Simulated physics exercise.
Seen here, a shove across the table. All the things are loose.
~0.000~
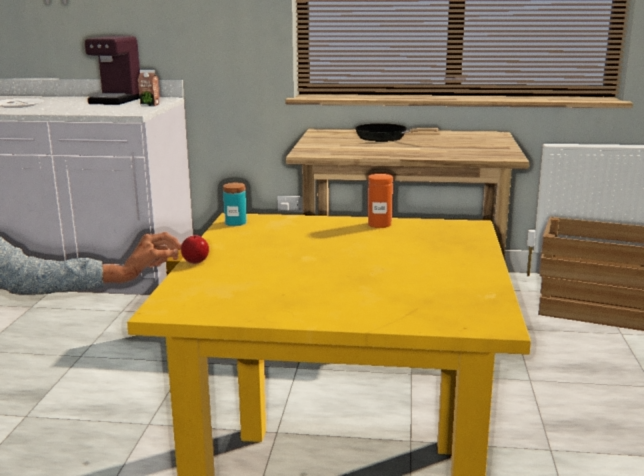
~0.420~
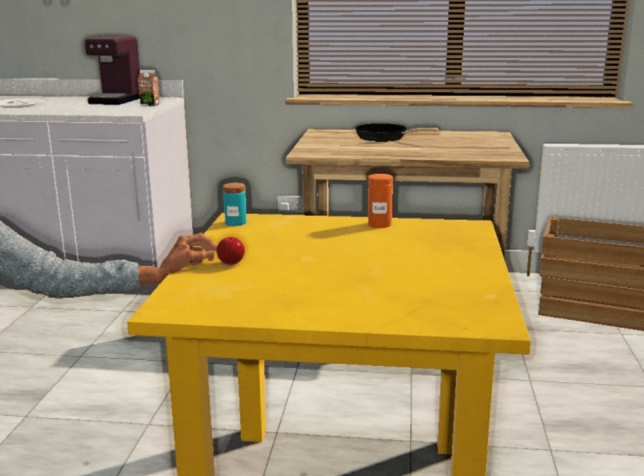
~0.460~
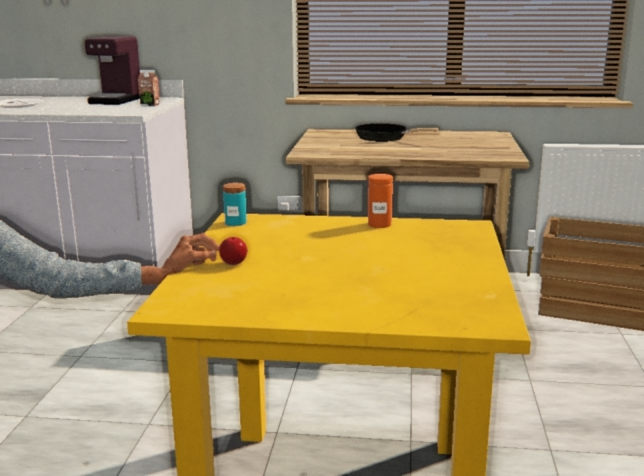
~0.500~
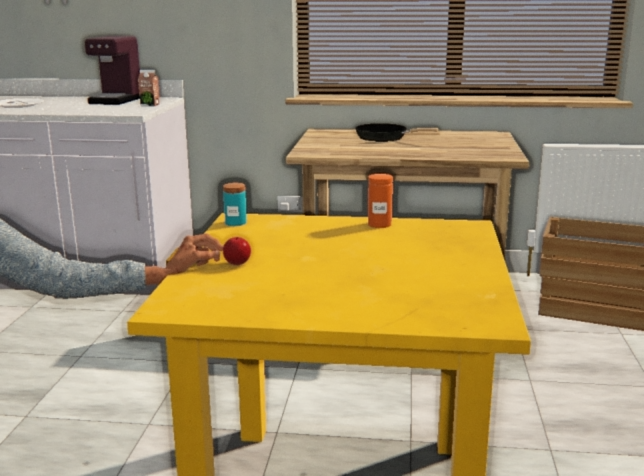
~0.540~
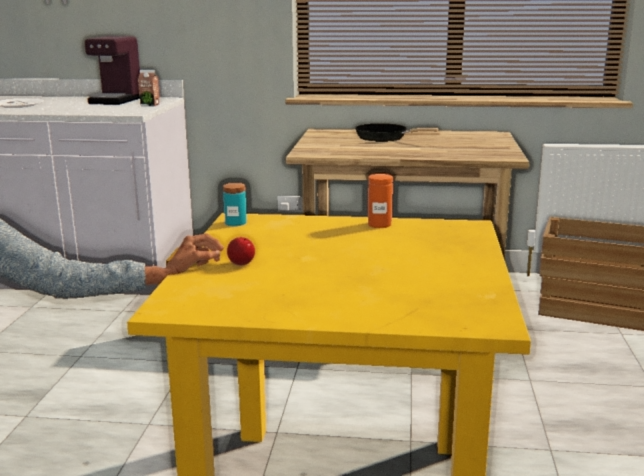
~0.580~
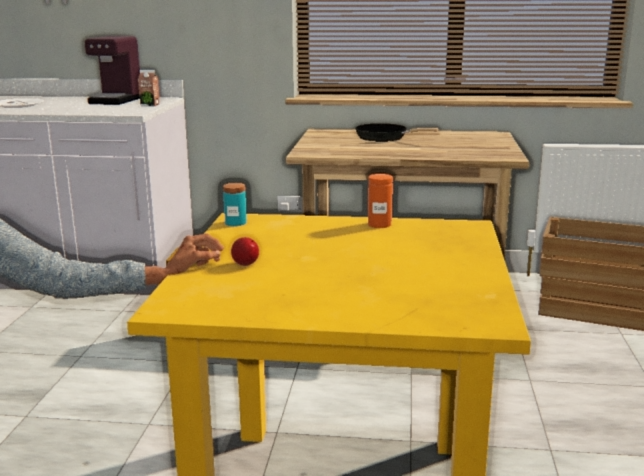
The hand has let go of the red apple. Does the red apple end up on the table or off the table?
The red apple stays on the table.
By 0.98 s, red apple moved about its own width near (281, 253).
By 1.48 s, red apple moved well along near (315, 254).
When it is over (2.9 s), moved from the start, red apple. End places, in pixels of the last picture, red apple near (344, 255).
